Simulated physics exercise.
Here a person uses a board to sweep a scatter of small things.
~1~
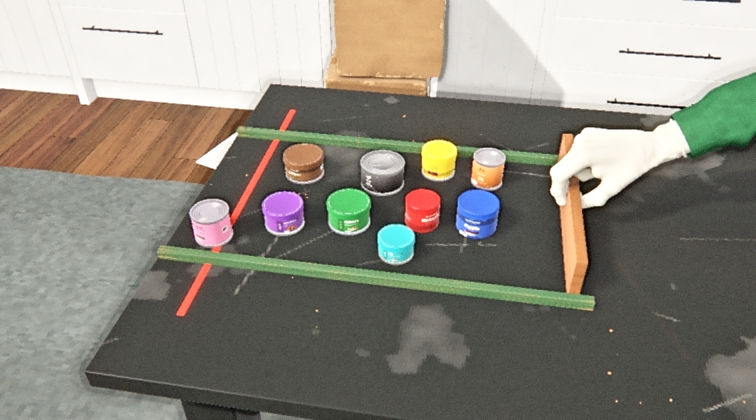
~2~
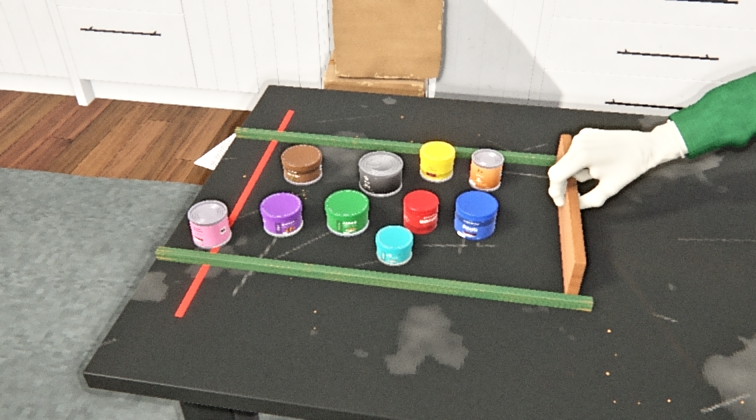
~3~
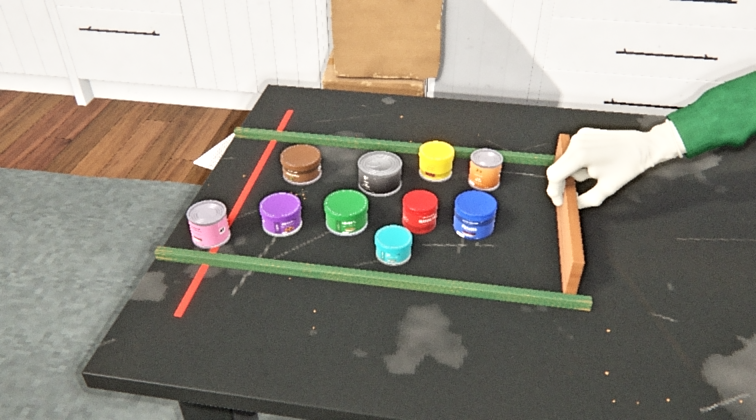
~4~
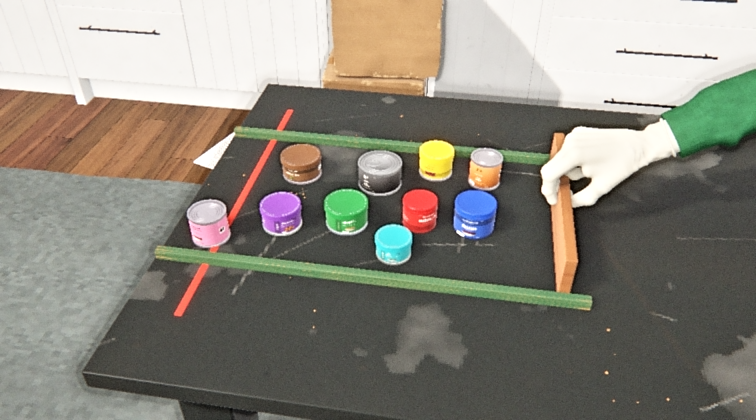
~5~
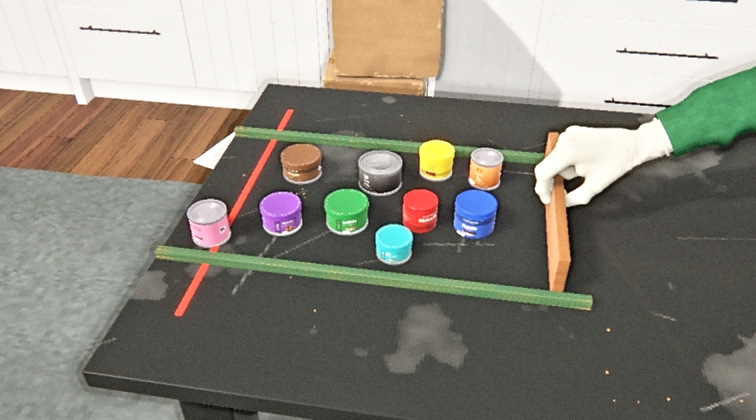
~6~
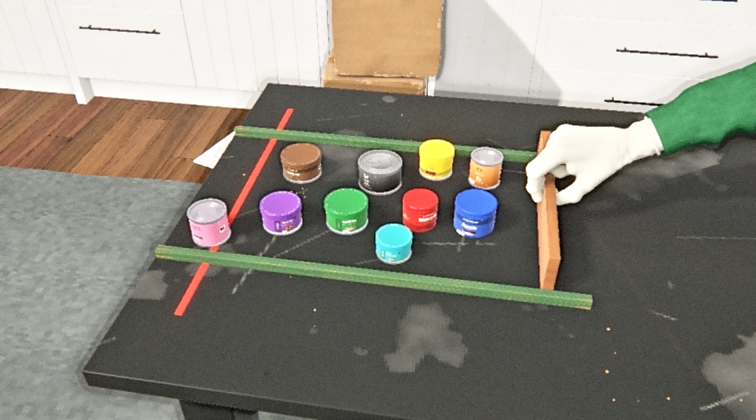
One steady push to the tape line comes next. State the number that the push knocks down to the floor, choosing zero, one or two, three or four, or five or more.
Three to four tumble.
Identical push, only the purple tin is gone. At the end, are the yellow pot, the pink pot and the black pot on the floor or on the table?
In that case the yellow pot stays where it is, the pink pot goes off the edge, the black pot stays where it is.
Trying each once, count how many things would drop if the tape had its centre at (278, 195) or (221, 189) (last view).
So that's 1 for the first and 7 for the second.
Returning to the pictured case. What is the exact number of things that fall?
The figure is 4, exactly.
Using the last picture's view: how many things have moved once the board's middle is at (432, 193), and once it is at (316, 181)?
5 and 10.
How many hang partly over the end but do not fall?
Answer: 3.
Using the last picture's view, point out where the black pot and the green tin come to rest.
Near (220, 160) and (196, 202).
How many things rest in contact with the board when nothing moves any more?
Number: 3.
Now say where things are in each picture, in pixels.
In the first picture, pink pot (212, 223); brown tin (304, 164); purple tin (284, 214); board (570, 208); tape (248, 192).
In the second picture, brown tin (302, 165); orange tin (486, 171).
In the third picture, purple tin (281, 215); board (567, 208).
In the fourth picture, pink pot (209, 224); red tub (420, 212).
In the fifth picture, brown tin (302, 164); turquoise pot (394, 245).
In the sixth picture, pink pot (209, 223); brown tin (302, 163); purple tin (282, 213); board (547, 204); tape (245, 192).
Soon after, none off yet; pink pot at rest near (209, 223); brown tin at rest near (302, 163); purple tin at rest near (282, 213).
After that, none off yet; pink pot moving near (205, 224); brown tin at rest near (302, 163); purple tin displaced about its own width near (245, 219).
And then, none off yet; pink pot displaced about its own width near (167, 228); brown tin displaced well along near (238, 154); purple tin displaced well along near (205, 218).
In the end, the number that fall off is three or four; gone, red tub, purple tin, brown tin and pink pot.
